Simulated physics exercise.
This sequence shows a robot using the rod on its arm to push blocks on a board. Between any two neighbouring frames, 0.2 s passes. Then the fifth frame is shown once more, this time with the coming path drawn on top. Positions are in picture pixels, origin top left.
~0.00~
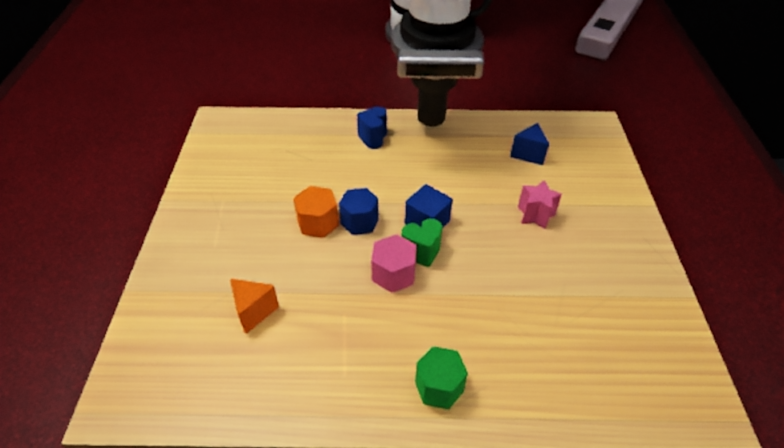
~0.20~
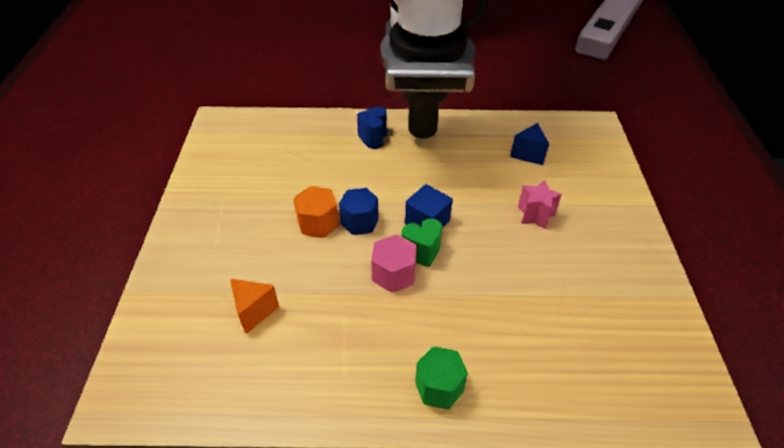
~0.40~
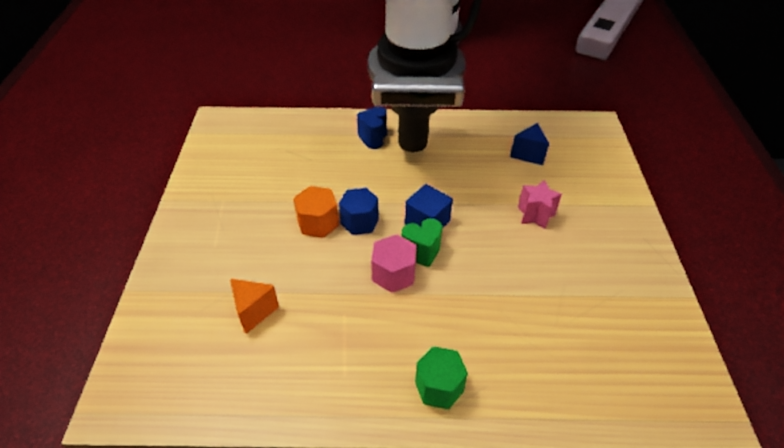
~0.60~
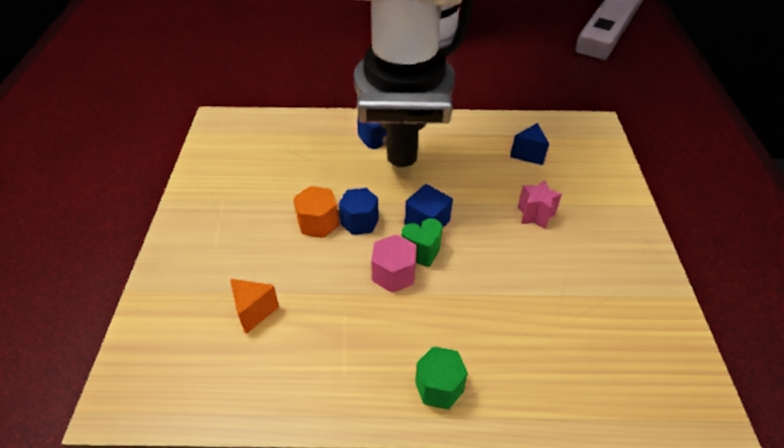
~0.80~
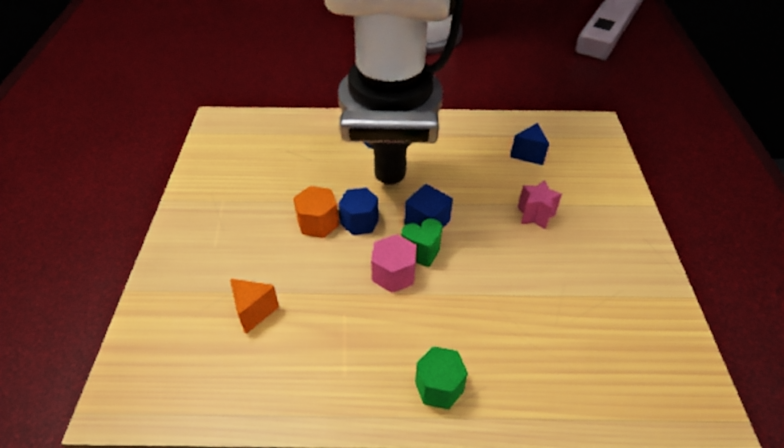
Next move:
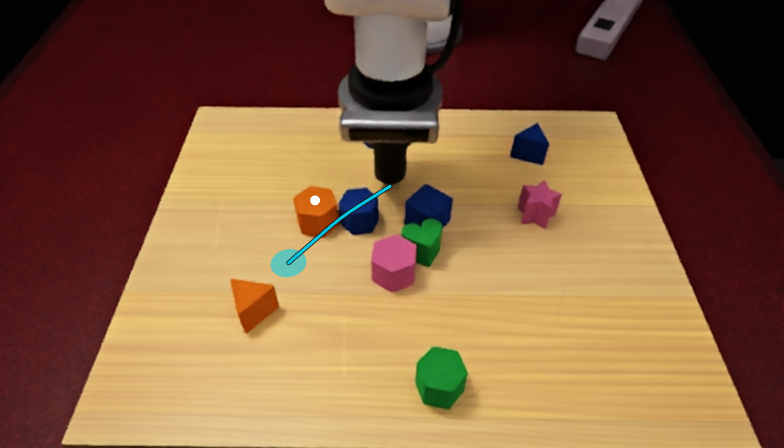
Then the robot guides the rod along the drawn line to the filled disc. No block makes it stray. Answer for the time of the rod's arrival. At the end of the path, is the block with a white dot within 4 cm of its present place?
Short answer: No.
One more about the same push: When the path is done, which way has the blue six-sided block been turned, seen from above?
Viewed from the top, it goes anticlockwise.
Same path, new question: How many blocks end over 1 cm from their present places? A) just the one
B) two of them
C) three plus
B
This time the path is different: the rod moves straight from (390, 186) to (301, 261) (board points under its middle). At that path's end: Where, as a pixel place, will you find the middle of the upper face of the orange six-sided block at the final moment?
The answer is (276, 214).
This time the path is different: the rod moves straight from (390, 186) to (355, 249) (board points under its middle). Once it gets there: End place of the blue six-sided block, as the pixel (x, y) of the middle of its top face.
Close to (323, 247).
The drawn path runs from (390, 186) via (339, 220), ending at (289, 263); the dot is on the orange six-sided block.
On the path given first. One third of the way, rod (355, 196); orange six-sided block (312, 201); blue six-sided block (351, 212), turned 25° anticlockwise.
Two thirds of the way, rod (320, 223); orange six-sided block (278, 215), turned 55° clockwise; blue six-sided block (340, 234), turned 105° anticlockwise.
At the end, rod (286, 251); orange six-sided block (257, 223), turned 115° clockwise; blue six-sided block (340, 235), turned 105° anticlockwise; blue four-sided block not moved.
